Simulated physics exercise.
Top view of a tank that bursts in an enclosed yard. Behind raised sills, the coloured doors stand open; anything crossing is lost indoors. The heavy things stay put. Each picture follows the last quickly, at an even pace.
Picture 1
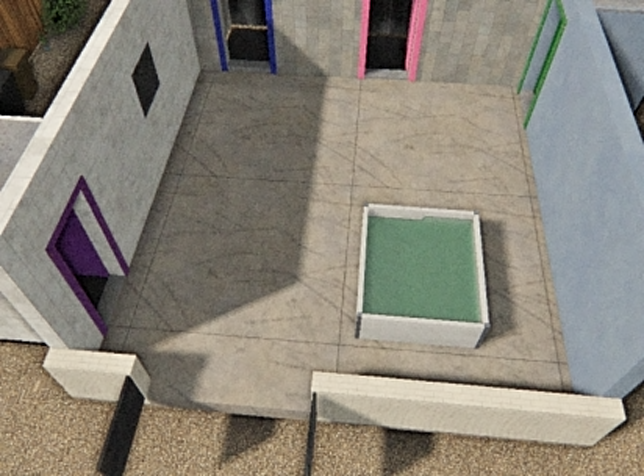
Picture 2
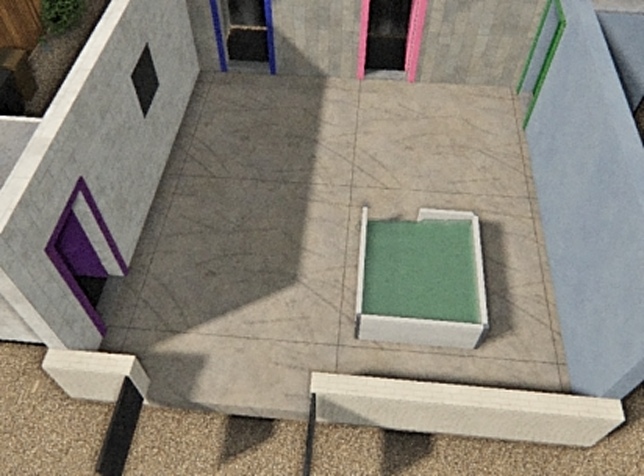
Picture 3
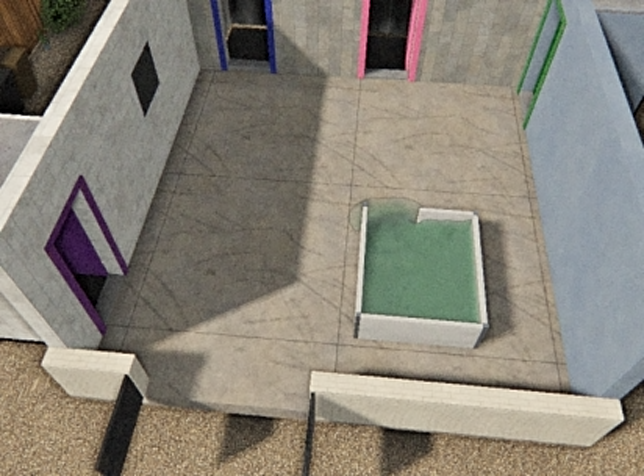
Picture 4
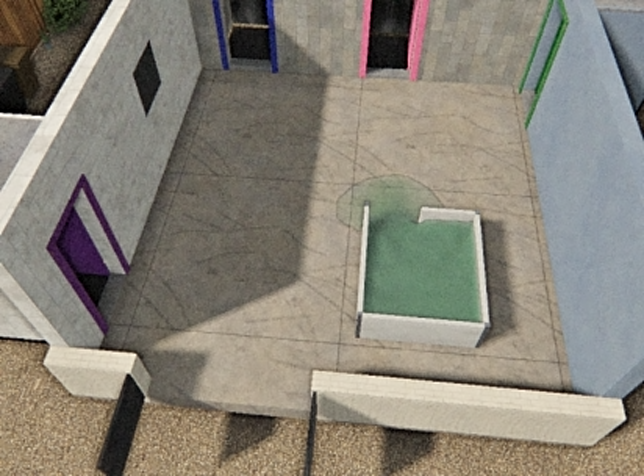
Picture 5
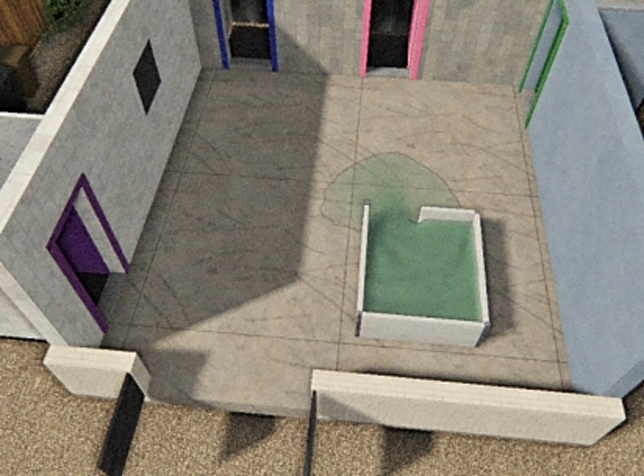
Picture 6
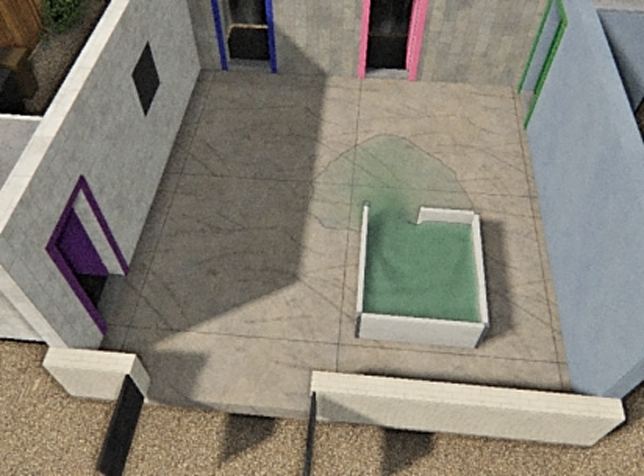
Green water pouring through a gap in the far side of an open white tank, fanning out across a walled yard.
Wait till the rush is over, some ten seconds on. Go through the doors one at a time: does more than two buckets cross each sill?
The green door is going to stay inside the allowance; the pink door is going to overshoot the allowance; the purple door is going to stay inside the allowance; the blue door is going to stay inside the allowance.
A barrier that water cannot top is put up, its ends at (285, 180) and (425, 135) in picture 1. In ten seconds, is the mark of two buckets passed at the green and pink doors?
Separately, green remains beneath the limit while pink remains beneath the limit.
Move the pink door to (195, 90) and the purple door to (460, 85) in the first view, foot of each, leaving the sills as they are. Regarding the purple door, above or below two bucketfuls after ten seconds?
Result - purple door exceeds the limit.
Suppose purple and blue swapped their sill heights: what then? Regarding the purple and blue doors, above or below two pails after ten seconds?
Purple door: Below the mark; blue door: Above the mark.
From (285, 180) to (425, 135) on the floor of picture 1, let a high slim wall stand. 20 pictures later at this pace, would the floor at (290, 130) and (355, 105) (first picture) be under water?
Taking the points in order, the first is high and dry and the second is high and dry.
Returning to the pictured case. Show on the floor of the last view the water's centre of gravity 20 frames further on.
It's close to (373, 177).
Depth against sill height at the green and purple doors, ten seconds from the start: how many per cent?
In order: Roughly 20 % and 120 %.
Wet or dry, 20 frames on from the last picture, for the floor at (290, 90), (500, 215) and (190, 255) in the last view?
In turn, the points end up soaked, high and dry and high and dry.
A moment on, water covers 25 % of the floor; the green door not reached, the pink door wet at the sill, nothing in, the purple door not reached, the blue door not reached.
Next, water covers 40 % of the floor; the green door not reached, the pink door under two buckets in, the purple door not reached, the blue door not reached.
Then, water covers 45 % of the floor; the green door wet at the sill, nothing in, the pink door over two buckets in, the purple door not reached, the blue door wet at the sill, nothing in.
Later, water covers 55 % of the floor; the green door under two buckets in, the pink door far over two buckets in, the purple door not reached, the blue door wet at the sill, nothing in.
In the end, water covers 80 % of the floor; the green door under two buckets in, the pink door far over two buckets in, the purple door wet at the sill, nothing in, the blue door wet at the sill, nothing in.
